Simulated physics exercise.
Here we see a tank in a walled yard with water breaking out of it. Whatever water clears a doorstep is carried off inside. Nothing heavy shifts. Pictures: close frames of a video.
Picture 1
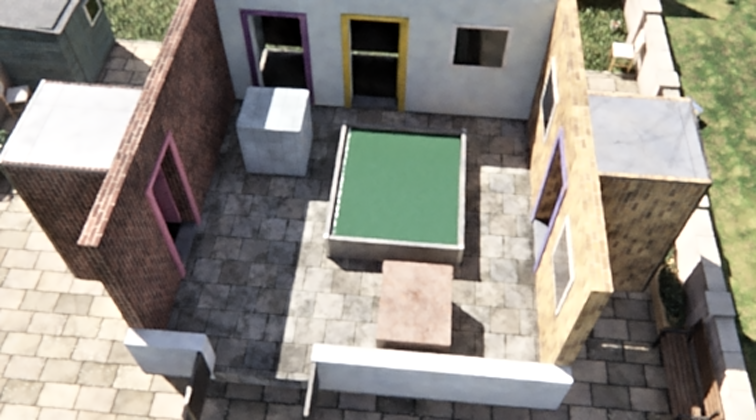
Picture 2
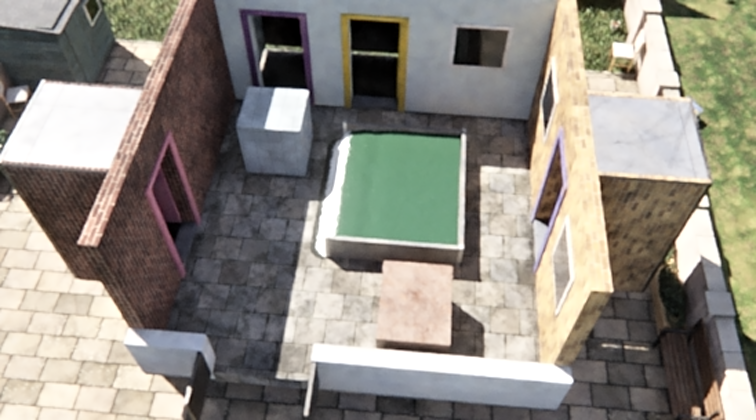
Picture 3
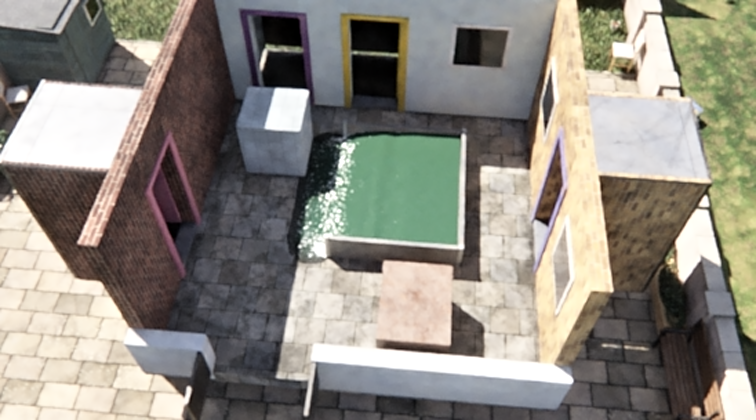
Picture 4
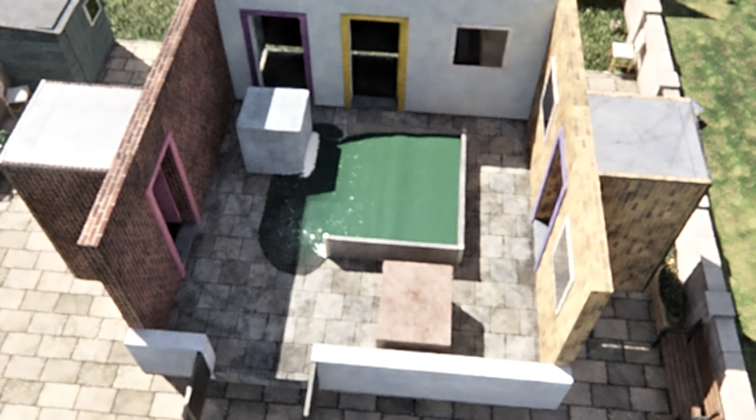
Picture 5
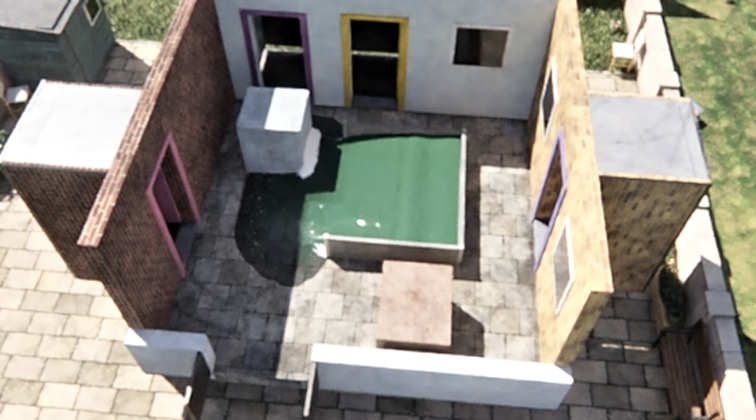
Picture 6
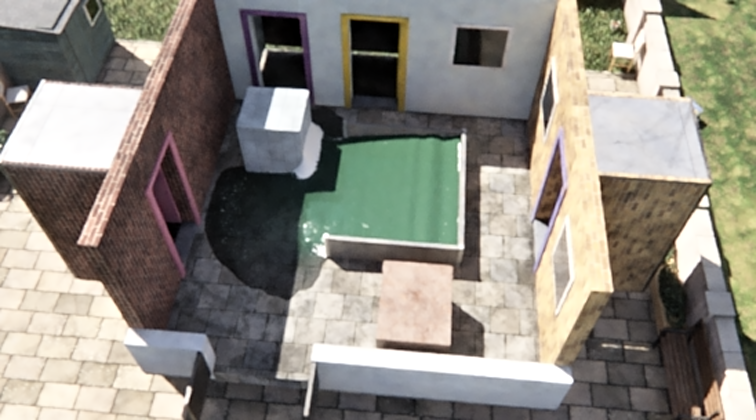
Green water breaks out of the tank's left side and spreads across the paved yard floor.
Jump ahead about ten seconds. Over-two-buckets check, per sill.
Pink door: Over, purple door: Over, yellow door: Within two, blue door: Within two.
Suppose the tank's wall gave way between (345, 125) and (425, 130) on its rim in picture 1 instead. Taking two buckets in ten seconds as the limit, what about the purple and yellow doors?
In that case the purple door overshoots, while the yellow door overshoots.
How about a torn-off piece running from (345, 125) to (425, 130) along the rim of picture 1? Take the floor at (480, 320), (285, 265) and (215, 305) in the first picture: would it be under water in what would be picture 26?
Taking the points in order: Unwetted, unwetted and unwetted.
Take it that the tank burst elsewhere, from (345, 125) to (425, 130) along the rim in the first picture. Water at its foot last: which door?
The answer is the door marked pink.
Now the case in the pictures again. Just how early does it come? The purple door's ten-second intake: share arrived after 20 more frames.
I make it 40 per cent.
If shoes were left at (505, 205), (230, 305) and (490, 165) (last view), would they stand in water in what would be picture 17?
Result, in the order given: Not wetted / wetted / not wetted.
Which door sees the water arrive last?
I'd go with the blue door.
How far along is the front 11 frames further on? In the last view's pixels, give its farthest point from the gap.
The wet point farthest out is around (161, 351).
A moment on, water covers 35 % of the floor; the pink door under two buckets in, the purple door wet at the sill, nothing in, the yellow door not reached, the blue door not reached.
Next, water covers 45 % of the floor; the pink door over two buckets in, the purple door under two buckets in, the yellow door wet at the sill, nothing in, the blue door not reached.
Then, water covers 65 % of the floor; the pink door far over two buckets in, the purple door over two buckets in, the yellow door under two buckets in, the blue door not reached.
Later, water covers 80 % of the floor; the pink door far over two buckets in, the purple door far over two buckets in, the yellow door under two buckets in, the blue door wet at the sill, nothing in.
In the end, water covers 95 % of the floor; the pink door far over two buckets in, the purple door far over two buckets in, the yellow door under two buckets in, the blue door wet at the sill, nothing in.
